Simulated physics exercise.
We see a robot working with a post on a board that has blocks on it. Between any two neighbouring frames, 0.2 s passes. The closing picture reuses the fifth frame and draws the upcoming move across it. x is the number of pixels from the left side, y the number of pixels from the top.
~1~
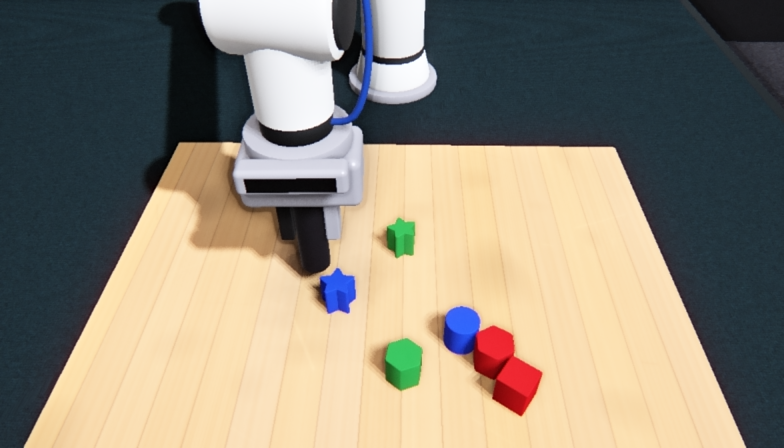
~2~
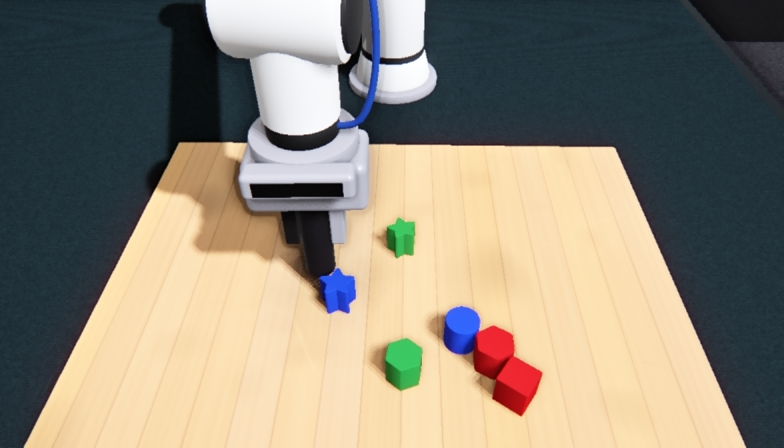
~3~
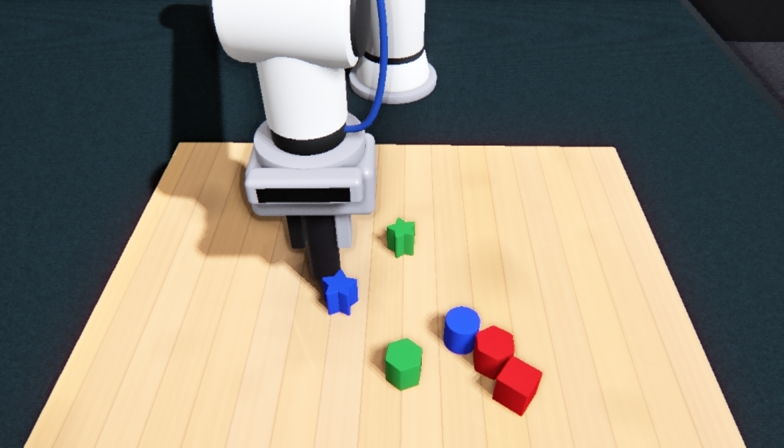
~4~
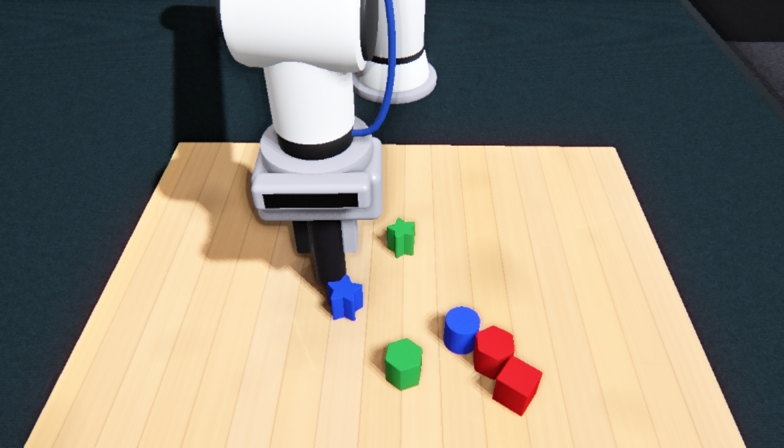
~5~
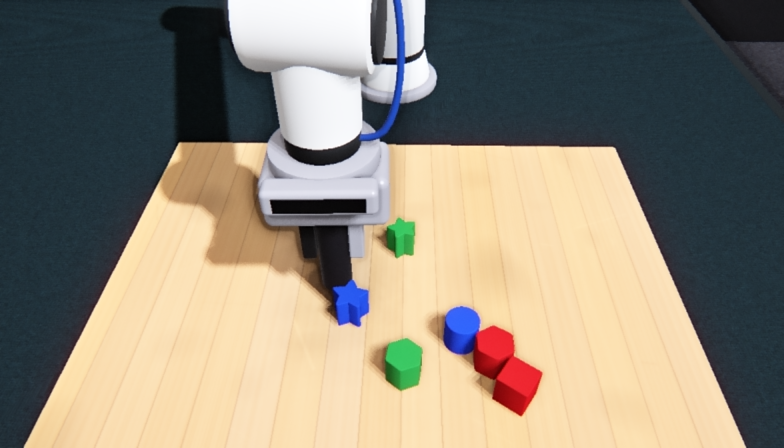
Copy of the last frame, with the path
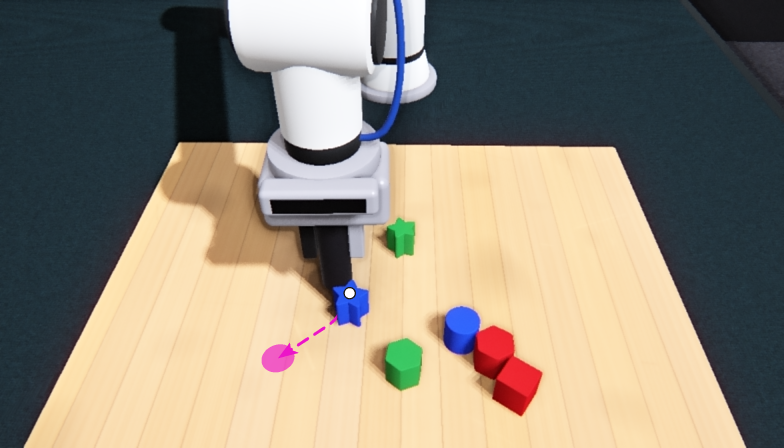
Robot arm lowering its black post toward a blue star block, then nudging it slightly right and nearer across a wooden board.
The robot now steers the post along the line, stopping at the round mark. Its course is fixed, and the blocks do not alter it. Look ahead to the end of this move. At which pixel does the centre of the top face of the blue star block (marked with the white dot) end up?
It is going to be at (352, 315).
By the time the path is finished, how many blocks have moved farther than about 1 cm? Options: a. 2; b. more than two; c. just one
Option c.
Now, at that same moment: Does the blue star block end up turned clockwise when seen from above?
Going by the path, no.
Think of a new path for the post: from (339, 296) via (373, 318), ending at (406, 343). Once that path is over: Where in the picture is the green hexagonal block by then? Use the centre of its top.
I'd expect the centre of its top face to be at (410, 373).
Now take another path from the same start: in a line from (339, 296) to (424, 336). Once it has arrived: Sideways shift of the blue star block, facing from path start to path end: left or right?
The shift is rightward.
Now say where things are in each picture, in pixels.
The first frame shows post tip at (316, 263); block tops, blue star block at (337, 281); green hexagonal block at (404, 354).
The second frame shows post at (321, 267); blocks unchanged.
The third frame shows post at (326, 271); blue star block at (339, 283).
The fourth frame shows post at (332, 276); blue star block at (344, 288).
The fifth frame shows post at (338, 281); blue star block at (350, 293); green hexagonal block at (404, 354).
Path on the board, from (339, 296) through (334, 321) and (307, 339) to (278, 358); the dot is on the blue star block.
The first path, step by step. One third of the way, post at (332, 305); blue star block at (354, 314), turned 20° anticlockwise.
Two thirds of the way, post at (303, 324); blue star block at (352, 315), turned 30° anticlockwise.
At the end, post at (274, 343); blue star block at (352, 315), turned 30° anticlockwise; green hexagonal block in place.
